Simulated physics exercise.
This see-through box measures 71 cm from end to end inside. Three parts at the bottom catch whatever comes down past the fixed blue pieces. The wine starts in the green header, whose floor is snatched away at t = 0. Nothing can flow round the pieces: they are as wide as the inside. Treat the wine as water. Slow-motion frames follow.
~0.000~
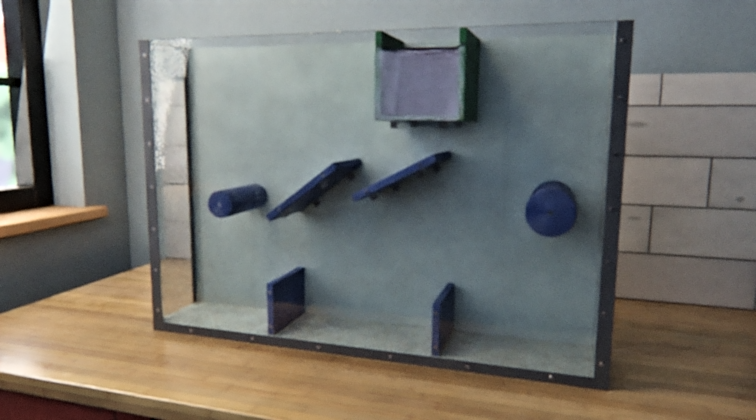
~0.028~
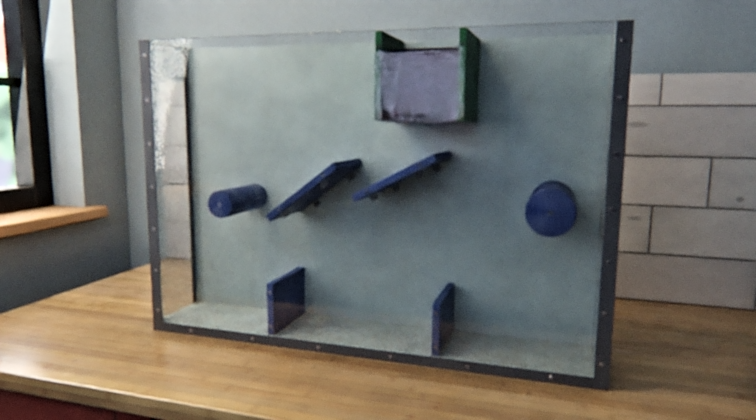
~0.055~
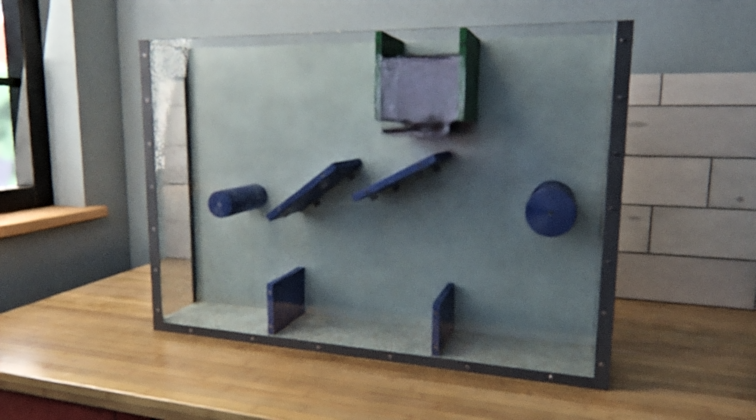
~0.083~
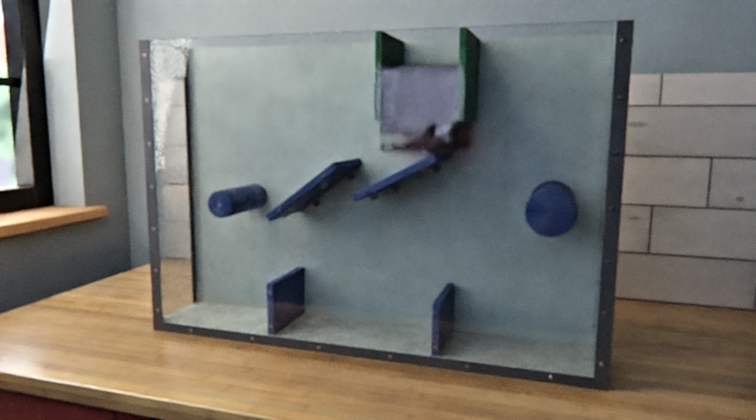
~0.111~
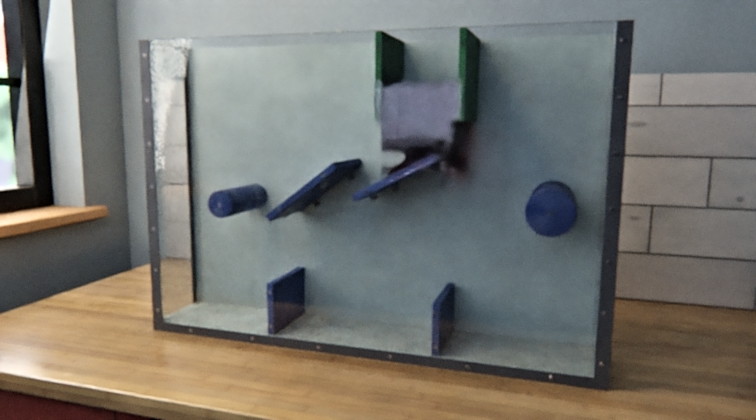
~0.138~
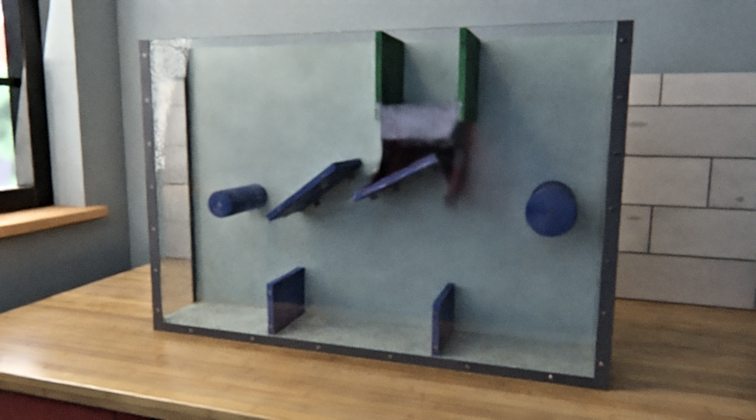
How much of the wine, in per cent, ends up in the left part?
About 30 per cent.
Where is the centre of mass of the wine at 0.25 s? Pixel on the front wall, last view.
At about (390, 230).
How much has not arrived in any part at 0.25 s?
Near 80 in a hundred.
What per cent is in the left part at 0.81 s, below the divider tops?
Some 30 per cent.
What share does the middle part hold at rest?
Some 28 per cent.
Then, 0.25 s in, 21 per cent is down, the largest part in the right part.
Then, 0.41 s in, 77 per cent is down, the largest part in the right part.
Then, 0.81 s in, 97 per cent is down, the largest part in the right part.
Finally, the split from left to right is 32, 28 and 40 per cent.
